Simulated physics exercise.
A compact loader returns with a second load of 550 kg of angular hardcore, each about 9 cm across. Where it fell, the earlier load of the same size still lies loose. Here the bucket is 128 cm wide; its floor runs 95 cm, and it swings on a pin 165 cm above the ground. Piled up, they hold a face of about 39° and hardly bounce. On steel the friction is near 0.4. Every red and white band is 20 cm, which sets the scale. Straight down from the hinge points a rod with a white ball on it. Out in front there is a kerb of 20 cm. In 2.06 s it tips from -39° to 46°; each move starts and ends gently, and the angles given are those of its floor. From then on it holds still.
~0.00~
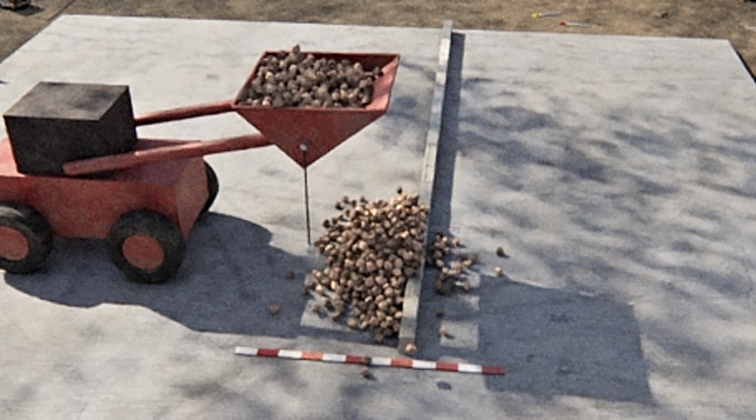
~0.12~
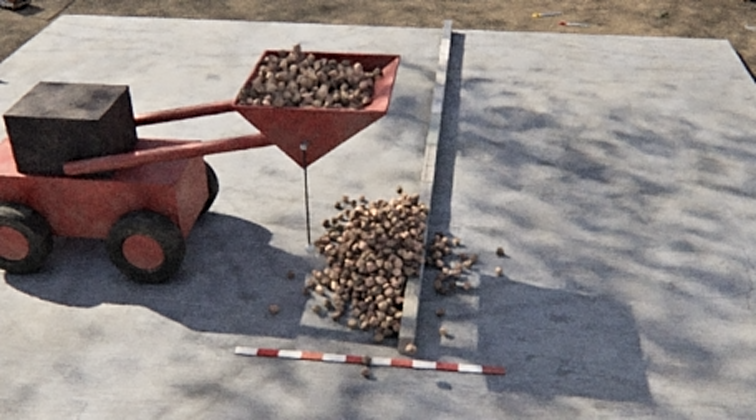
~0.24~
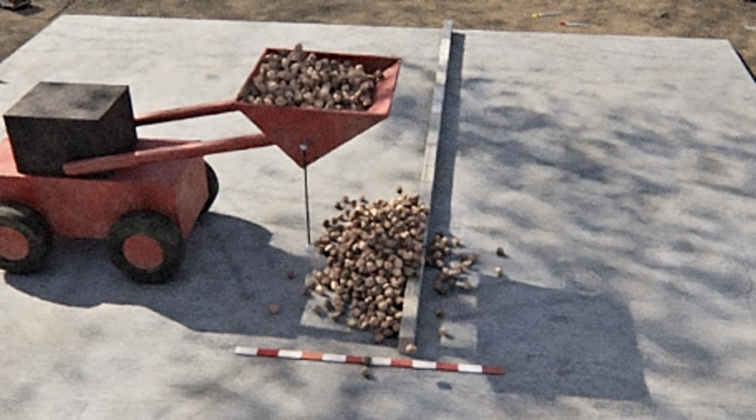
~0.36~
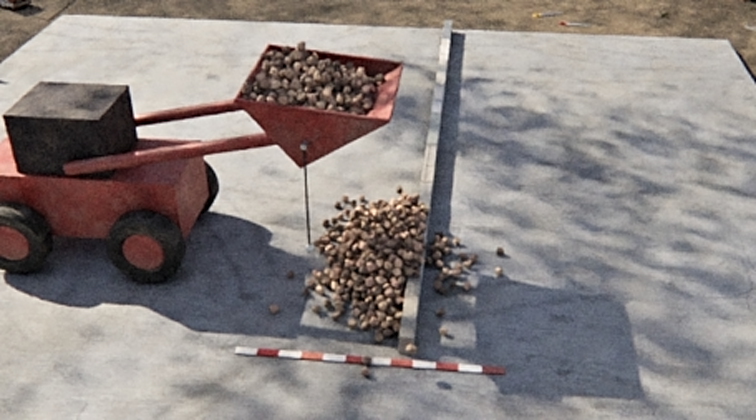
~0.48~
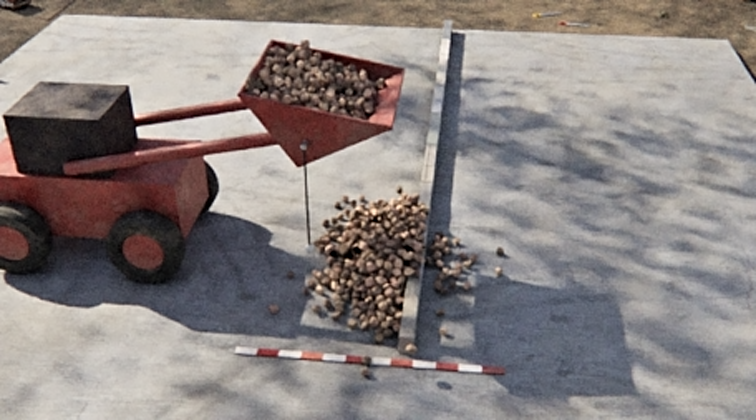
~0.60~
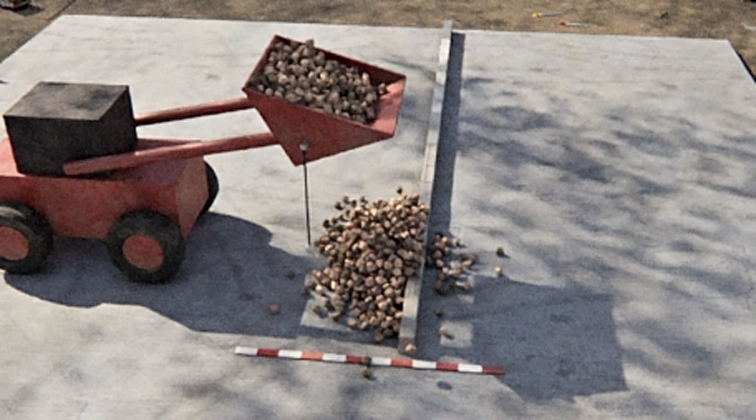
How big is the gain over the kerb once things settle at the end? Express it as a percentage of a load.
The gain is about 56 per cent of a load.
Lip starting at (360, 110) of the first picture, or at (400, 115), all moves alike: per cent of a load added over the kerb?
Roughly 15 and 75 per cent, in that order.
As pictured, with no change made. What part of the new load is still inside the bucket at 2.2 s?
It keeps some 15 percent of its load.
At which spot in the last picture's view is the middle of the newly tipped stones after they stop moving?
Roughly pixel (430, 249) in the last view.
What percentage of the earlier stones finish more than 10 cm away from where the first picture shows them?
10 per cent.
After 1.5 s the floor is at 32°; in per cent of one load, 92 in the bucket, 103 on this side of the kerb, 5 over the kerb; the foremost stones are at (473, 266).
After 2.2 s the floor is at 46°; in per cent of one load, 15 in the bucket, 159 on this side of the kerb, 26 over the kerb; the foremost stones are at (494, 257).
After 2.5 s the floor is at 46°; in per cent of one load, 0 in the bucket, 151 on this side of the kerb, 49 over the kerb; the foremost stones are at (522, 265).
After 5.4 s the floor is at 46°; in per cent of one load, 0 in the bucket, 139 on this side of the kerb, 61 over the kerb; the foremost stones are at (546, 263). Net gain over the kerb, 56.
